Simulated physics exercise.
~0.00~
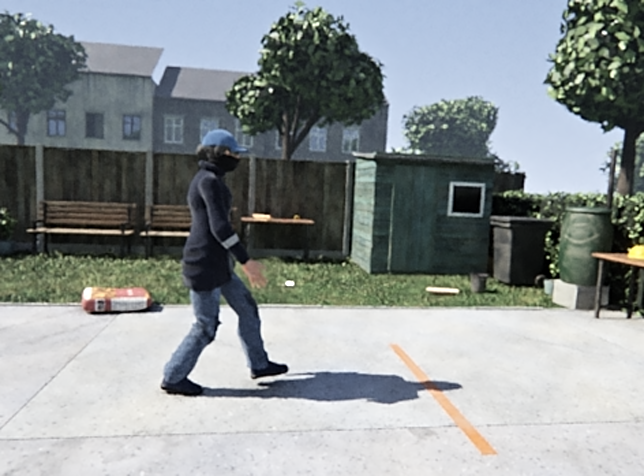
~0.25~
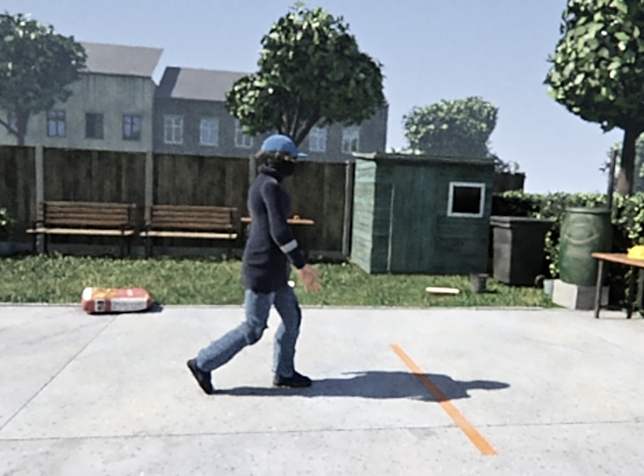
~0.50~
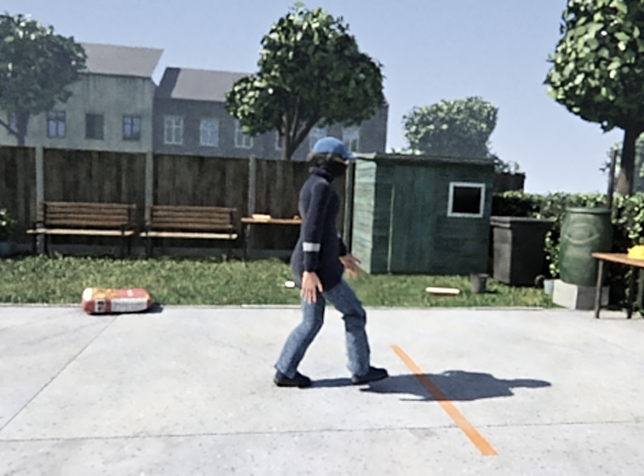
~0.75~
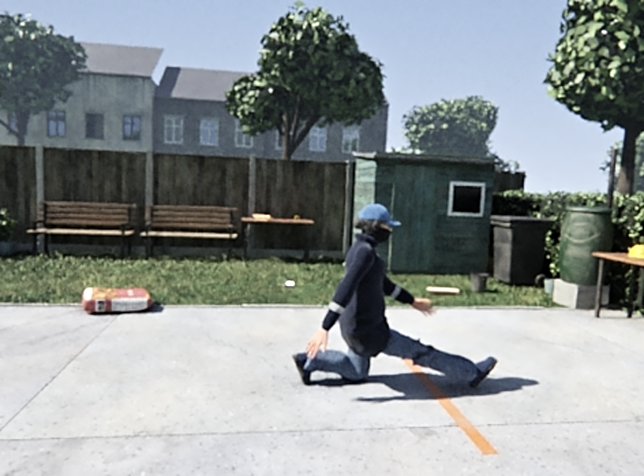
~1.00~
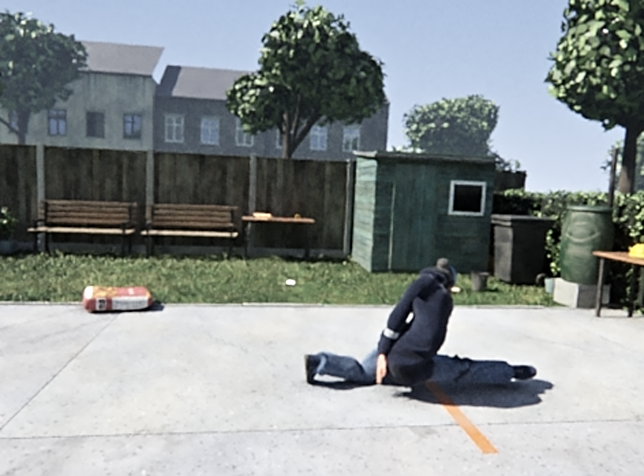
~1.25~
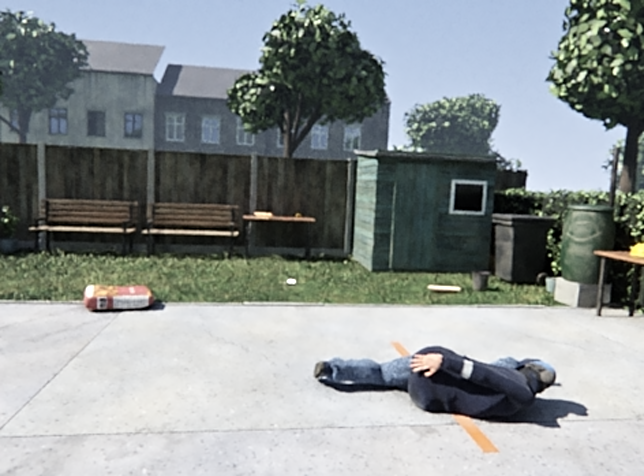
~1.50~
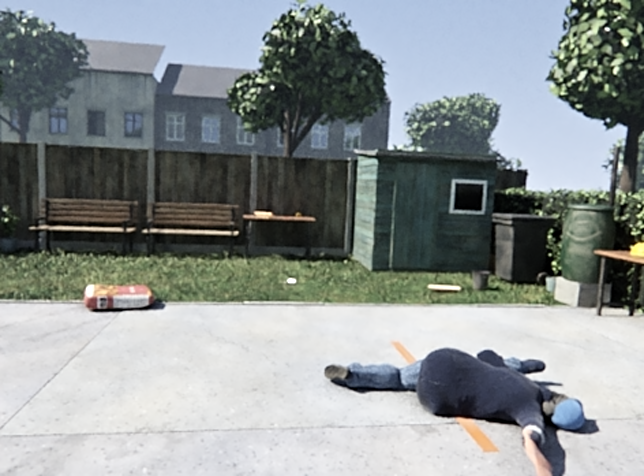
At the start, a person in a blue cap, dark coat and jeans walks right across a pale paved yard toward a strip of orange tape, with benches, a fence and a green shed behind. Near the tape, the legs slide apart, front leg stretching over the strip and rear knee bent on the ground. The body sinks low and the torso folds forward, arms hanging loosely. It then tips down to the right onto the paving. Finally the person lies sprawled across the tape, head and chest beyond it, one arm stretched toward the viewer.
